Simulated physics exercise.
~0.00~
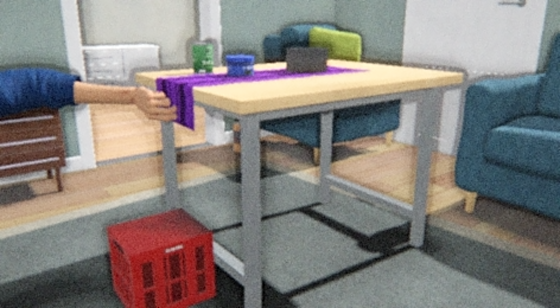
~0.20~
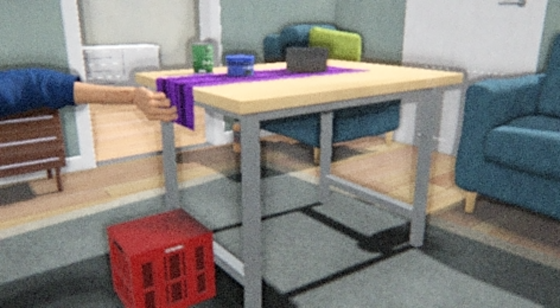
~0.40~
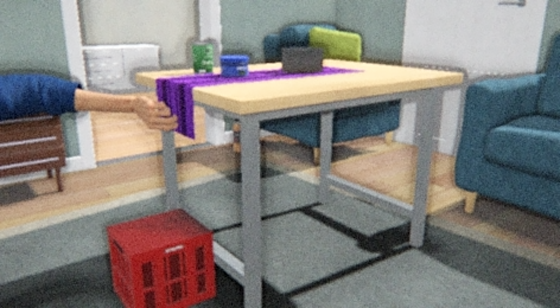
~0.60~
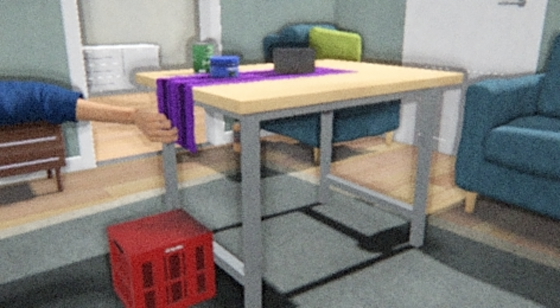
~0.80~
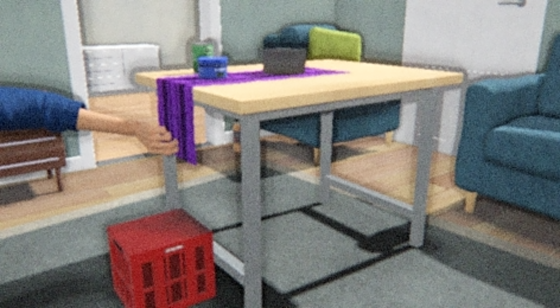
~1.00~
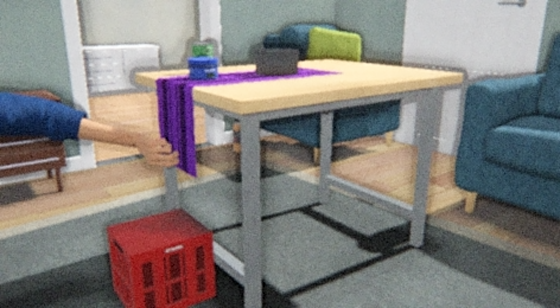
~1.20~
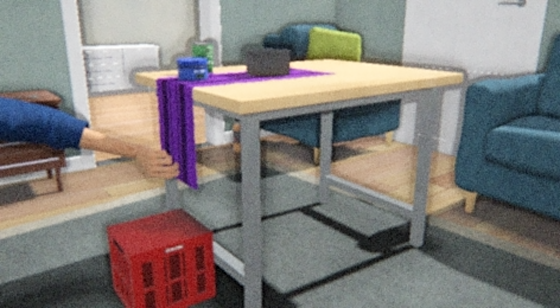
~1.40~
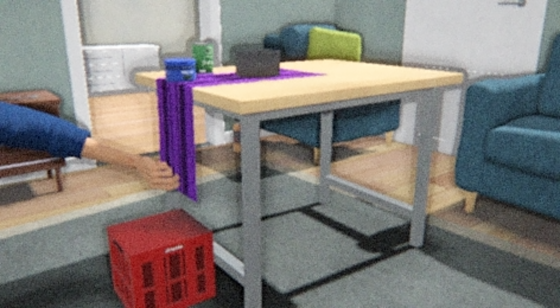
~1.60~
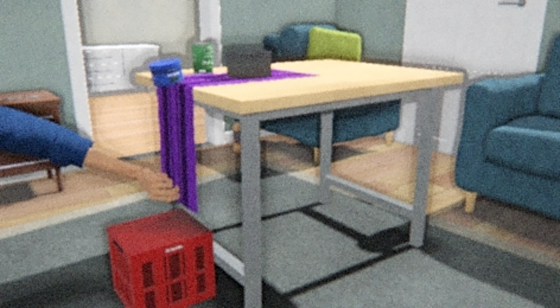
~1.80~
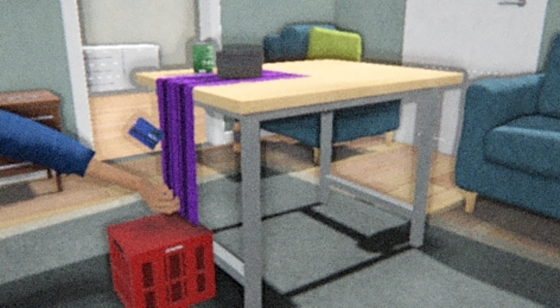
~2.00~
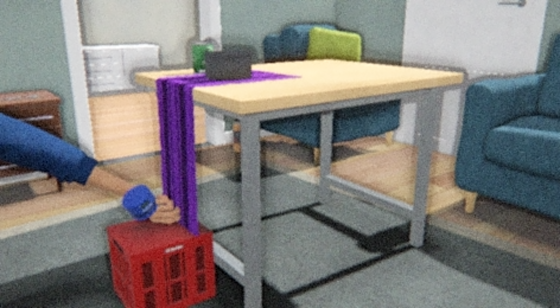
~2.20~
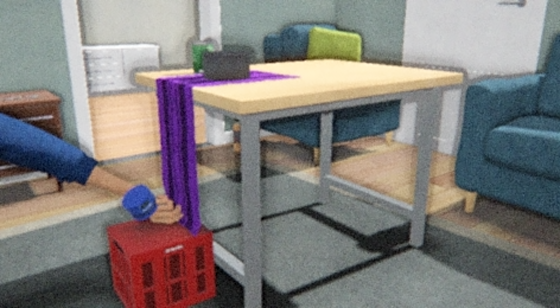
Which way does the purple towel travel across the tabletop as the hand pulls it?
The purple towel moves to the left, with its hanging end going down over the table's left edge.
